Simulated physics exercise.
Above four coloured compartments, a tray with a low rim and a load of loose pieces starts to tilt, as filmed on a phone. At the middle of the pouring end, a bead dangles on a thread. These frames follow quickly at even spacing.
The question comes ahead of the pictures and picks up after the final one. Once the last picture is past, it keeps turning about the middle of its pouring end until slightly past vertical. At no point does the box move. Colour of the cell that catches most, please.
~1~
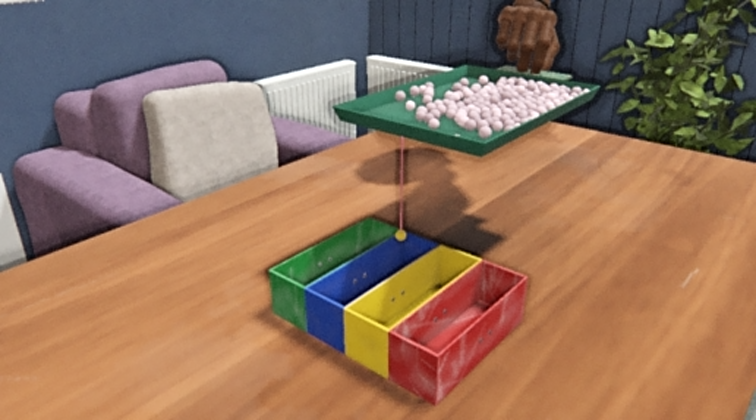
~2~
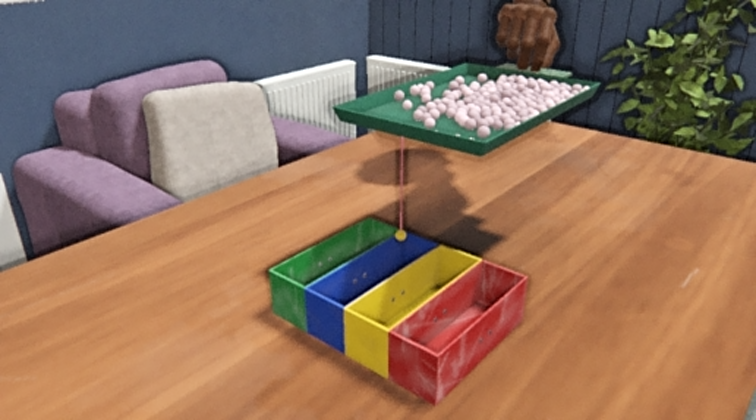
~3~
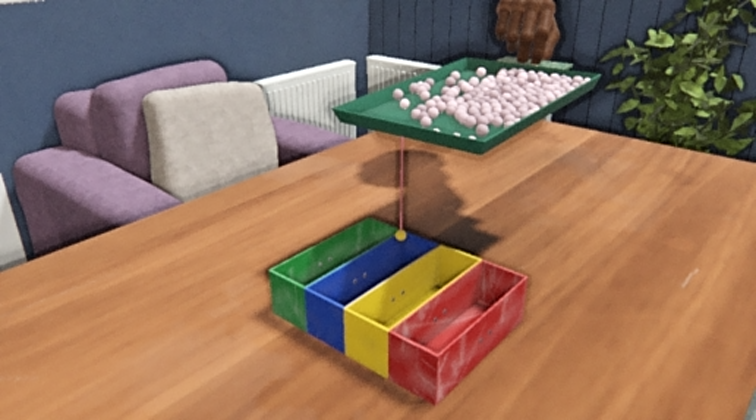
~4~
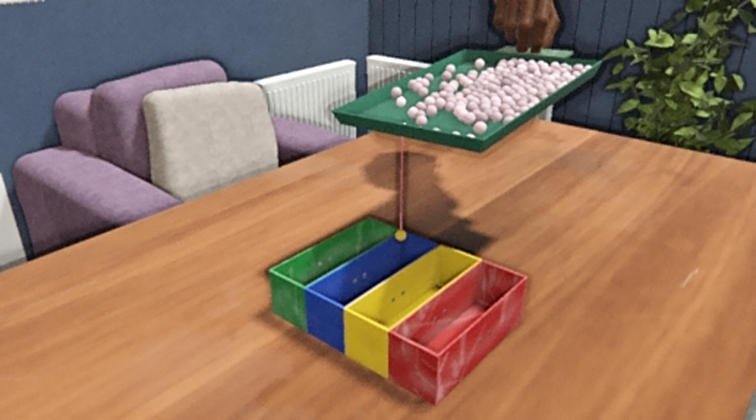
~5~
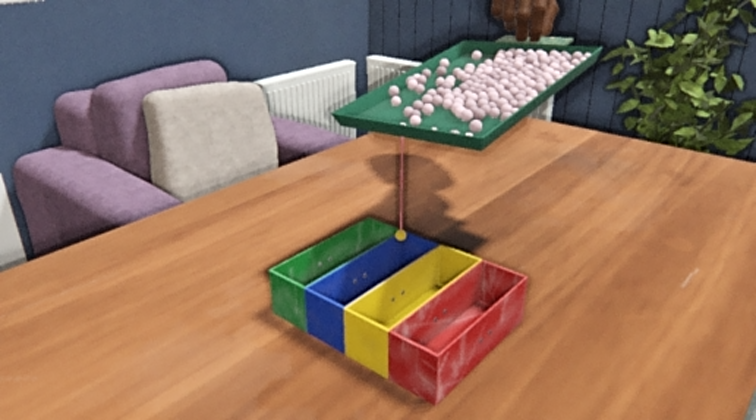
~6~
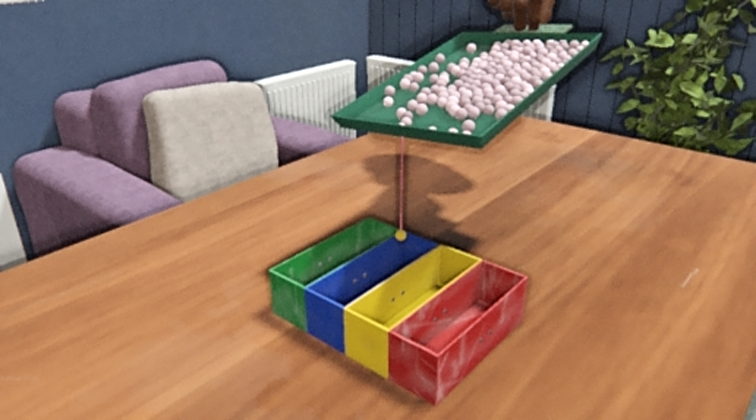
The colour is green.
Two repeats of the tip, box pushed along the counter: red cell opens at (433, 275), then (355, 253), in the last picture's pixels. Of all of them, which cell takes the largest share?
Case A: Green; case B: The yellow one.
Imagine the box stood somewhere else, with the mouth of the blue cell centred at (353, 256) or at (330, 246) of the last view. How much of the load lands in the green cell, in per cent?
It would be roughly 50 per cent, followed by roughly 40 per cent.
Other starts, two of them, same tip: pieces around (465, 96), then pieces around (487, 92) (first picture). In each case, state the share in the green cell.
About 30 and 30 per cent.
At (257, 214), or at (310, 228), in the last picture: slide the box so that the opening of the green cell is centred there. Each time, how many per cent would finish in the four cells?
First about 90, then 100 per cent.
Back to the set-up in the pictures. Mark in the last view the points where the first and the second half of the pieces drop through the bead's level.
About (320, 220) to begin with, then about (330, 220).
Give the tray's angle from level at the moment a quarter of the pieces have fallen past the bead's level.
Around 55°, give or take.
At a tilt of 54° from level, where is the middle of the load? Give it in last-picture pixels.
Near the pixel (363, 127).
Soon, tray tipped steeply; about two thirds on the tray; a small part in the green cell; a stray few in the blue cell; a stray few in the yellow cell; about a quarter falling or outside the box.
A while on, tray tipped right over; a stray few on the tray; about a third in the green cell; a small part in the blue cell; a stray few in the yellow cell; about two thirds falling or outside the box.
Towards the end, tray tipped past a quarter turn; about a third in the green cell; a small part in the blue cell; a stray few in the yellow cell; about two thirds falling or outside the box.
Finally, tray tipped past a quarter turn; about a third in the green cell; a small part in the blue cell; a stray few in the yellow cell; none in the red cell; about two thirds outside the box.
